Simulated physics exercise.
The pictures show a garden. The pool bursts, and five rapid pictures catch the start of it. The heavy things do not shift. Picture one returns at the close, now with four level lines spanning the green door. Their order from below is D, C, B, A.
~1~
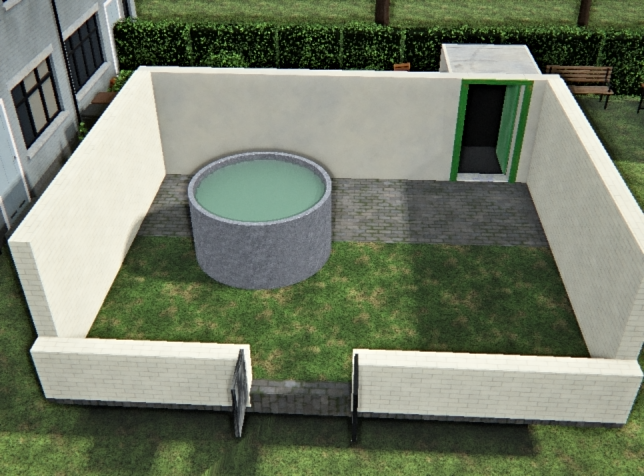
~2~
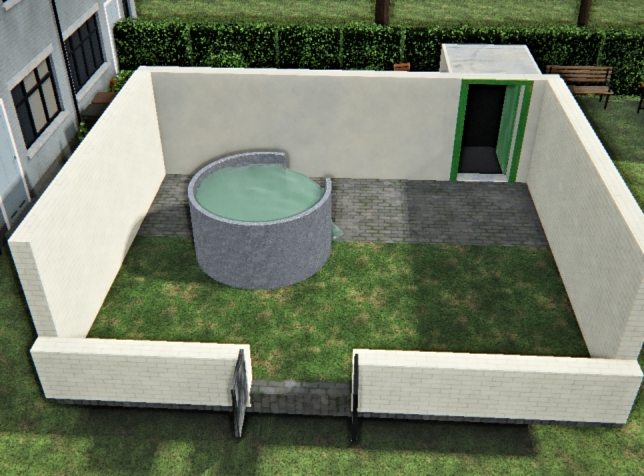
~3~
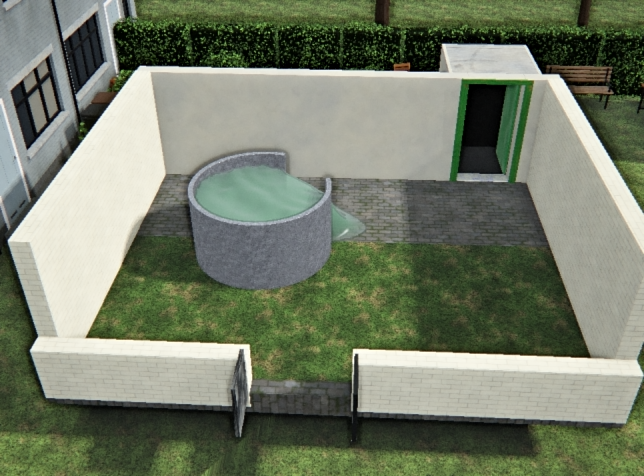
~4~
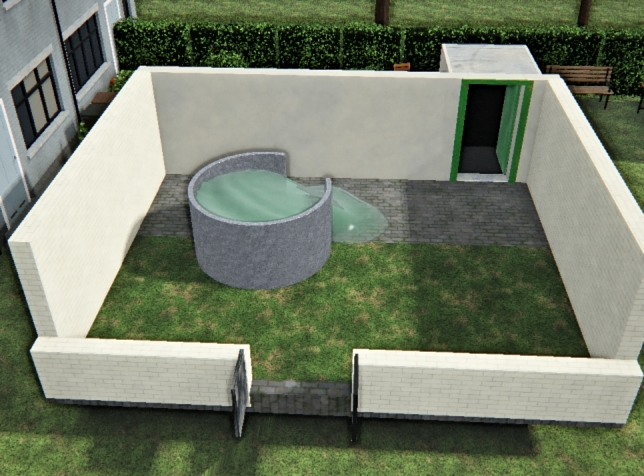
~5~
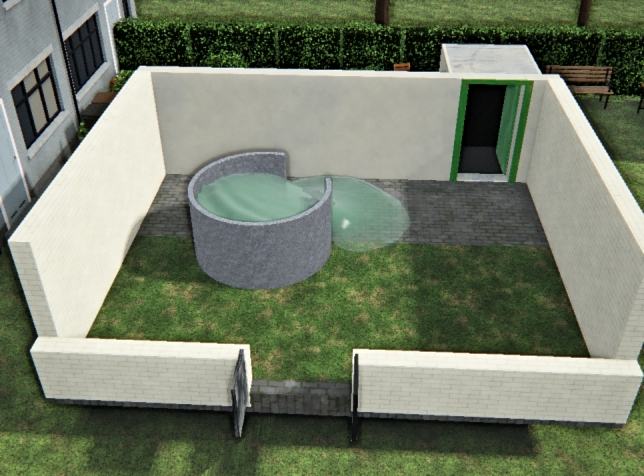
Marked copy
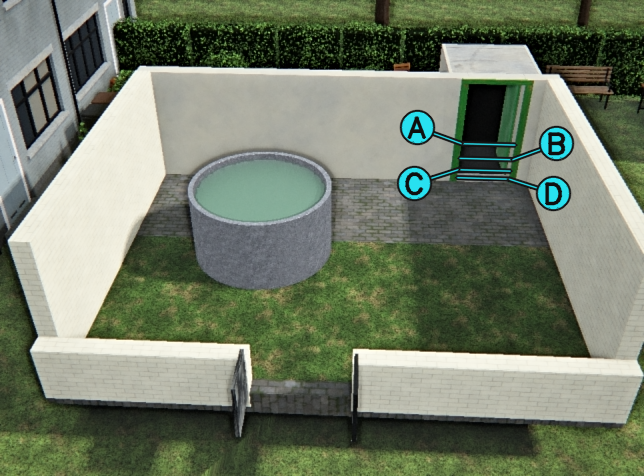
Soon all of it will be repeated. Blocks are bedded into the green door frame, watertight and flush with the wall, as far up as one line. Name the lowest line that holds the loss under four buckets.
B will do.
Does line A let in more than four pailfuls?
No.
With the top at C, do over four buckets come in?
Yes.
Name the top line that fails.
The answer is C.
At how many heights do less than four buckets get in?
Two.
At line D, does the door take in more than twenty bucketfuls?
Yes, it does.
In cyan, A at (488, 144); B at (486, 159); C at (484, 170); D at (483, 178); from the bottom up D, C, B, A.
With A, nothing gets over.
With B, a splash gets over, under a bucket.
With C, about 8 bucketfuls get in.
With D, dozens of bucketfuls pour in.
